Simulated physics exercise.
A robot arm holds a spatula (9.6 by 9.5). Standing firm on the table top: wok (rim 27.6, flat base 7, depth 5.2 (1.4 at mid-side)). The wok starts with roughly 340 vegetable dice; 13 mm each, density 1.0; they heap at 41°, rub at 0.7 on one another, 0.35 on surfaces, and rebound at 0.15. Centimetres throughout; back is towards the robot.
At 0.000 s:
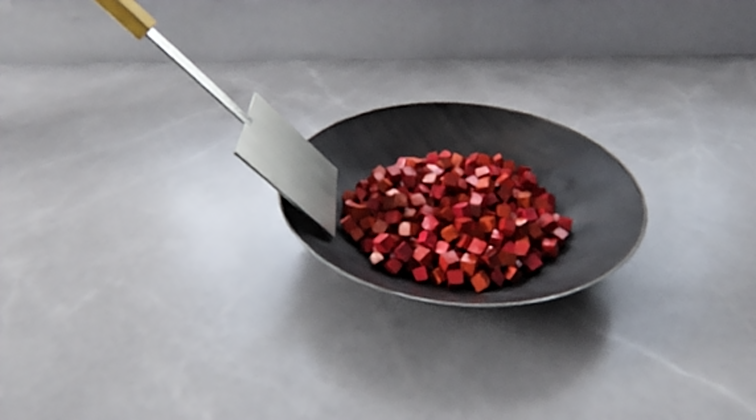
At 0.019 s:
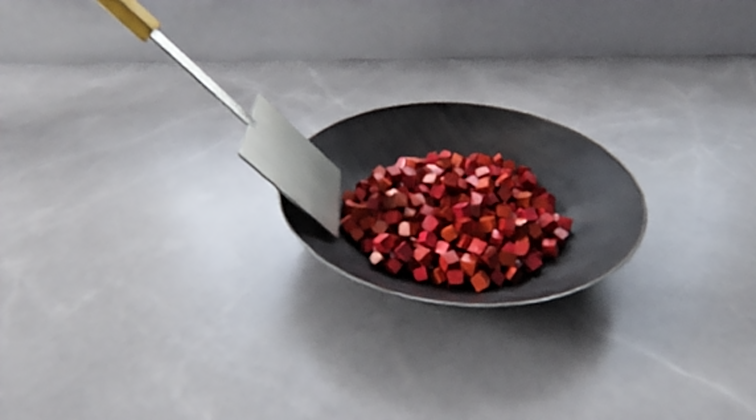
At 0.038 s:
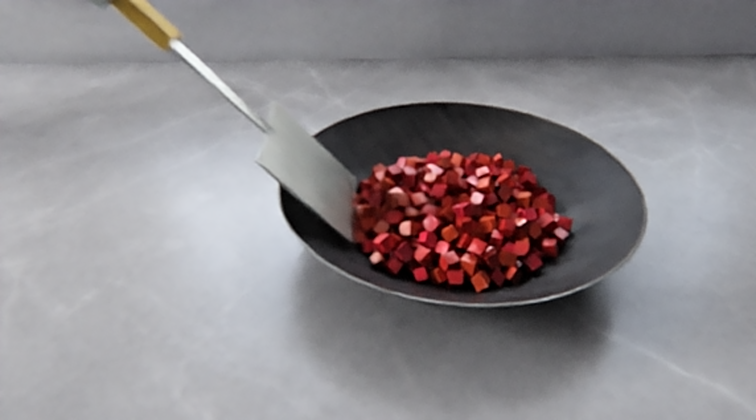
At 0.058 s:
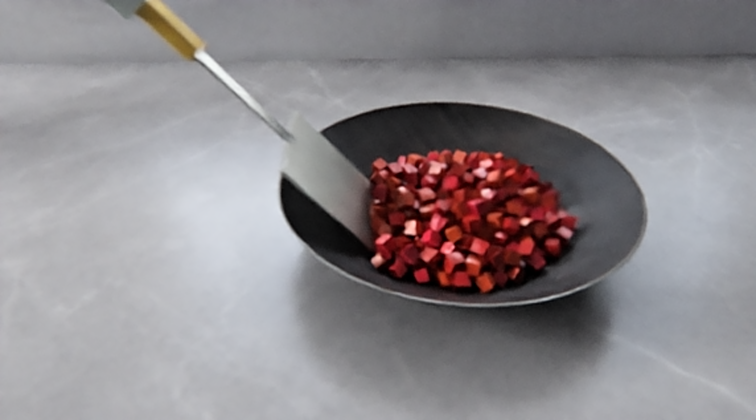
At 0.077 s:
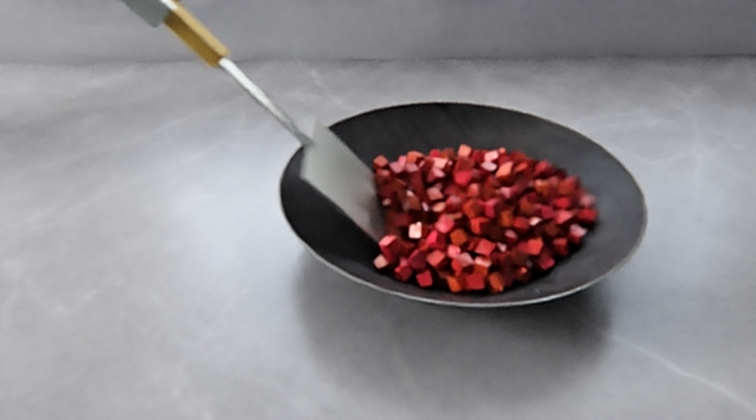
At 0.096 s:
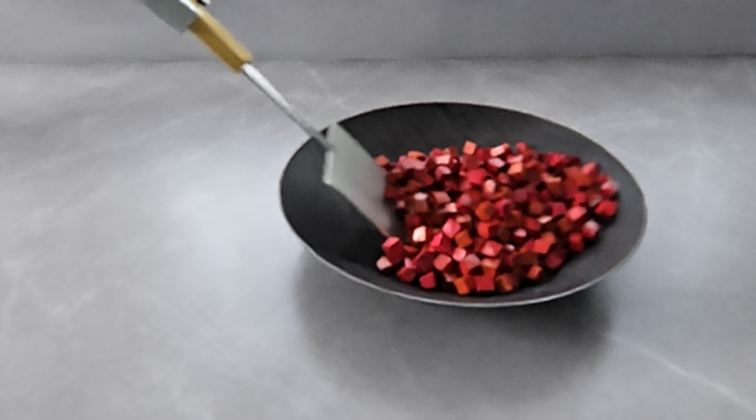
Spatula held by a robot arm sliding rightward into a dark wok, pushing a heap of red vegetable dice to the right.
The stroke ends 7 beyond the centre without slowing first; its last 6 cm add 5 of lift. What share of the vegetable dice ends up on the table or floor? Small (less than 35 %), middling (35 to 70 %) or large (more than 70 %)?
Answer: Small; less than 35 % of the vegetable dice finish on the table or floor.
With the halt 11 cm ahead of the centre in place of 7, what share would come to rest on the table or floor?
In that case some 60 per cent.
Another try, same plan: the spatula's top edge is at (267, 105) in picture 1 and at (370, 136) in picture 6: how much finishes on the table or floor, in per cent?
About 35 per cent.
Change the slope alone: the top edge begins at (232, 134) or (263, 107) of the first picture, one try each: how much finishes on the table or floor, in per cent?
Some 30 and 35 per cent.
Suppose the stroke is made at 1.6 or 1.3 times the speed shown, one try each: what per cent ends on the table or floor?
About 45 and 35 per cent.
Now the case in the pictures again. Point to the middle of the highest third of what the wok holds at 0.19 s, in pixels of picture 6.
Near (578, 173).
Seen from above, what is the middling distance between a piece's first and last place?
Roughly 9 cm.
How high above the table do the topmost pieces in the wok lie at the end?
Roughly 6.5 cm.
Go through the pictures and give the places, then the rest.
In the first picture, spatula top edge at (246, 120), sloping 50°; upper third of the load around (457, 200), from x 350 to 565, top at y 155; 345 in the wok.
In the second picture, spatula top edge at (249, 122), sloping 50°; upper third of the load around (457, 200), from x 350 to 565, top at y 155.
In the third picture, spatula top edge at (267, 129), sloping 50°; upper third of the load around (458, 200), from x 355 to 565, top at y 155.
In the fourth picture, spatula top edge at (288, 138), sloping 50°; upper third of the load around (468, 196), from x 375 to 570, top at y 155.
In the fifth picture, spatula top edge at (309, 144), sloping 50°; upper third of the load around (482, 195), from x 380 to 585, top at y 155.
In the sixth picture, spatula top edge at (329, 148), sloping 50°; upper third of the load around (501, 189), from x 380 to 610, top at y 150; 345 in the wok.
After 0.14 s, sloping 50°, highest piece 7 above the table; 342 in the wok, 3 on the blade or in flight.
After 0.19 s, sloping 50°, highest piece 9 above the table; 330 in the wok, 15 on the blade or in flight.
After 0.41 s, sloping 50°, highest piece 10 above the table; 250 in the wok, 75 on the table or floor, 20 on the blade or in flight.
After 1.46 s, sloping 50°, highest piece 6 above the table; 249 in the wok, 96 on the table or floor.
At rest, 249 in the wok, 96 on the table or floor. That is 28 % on the table or floor.
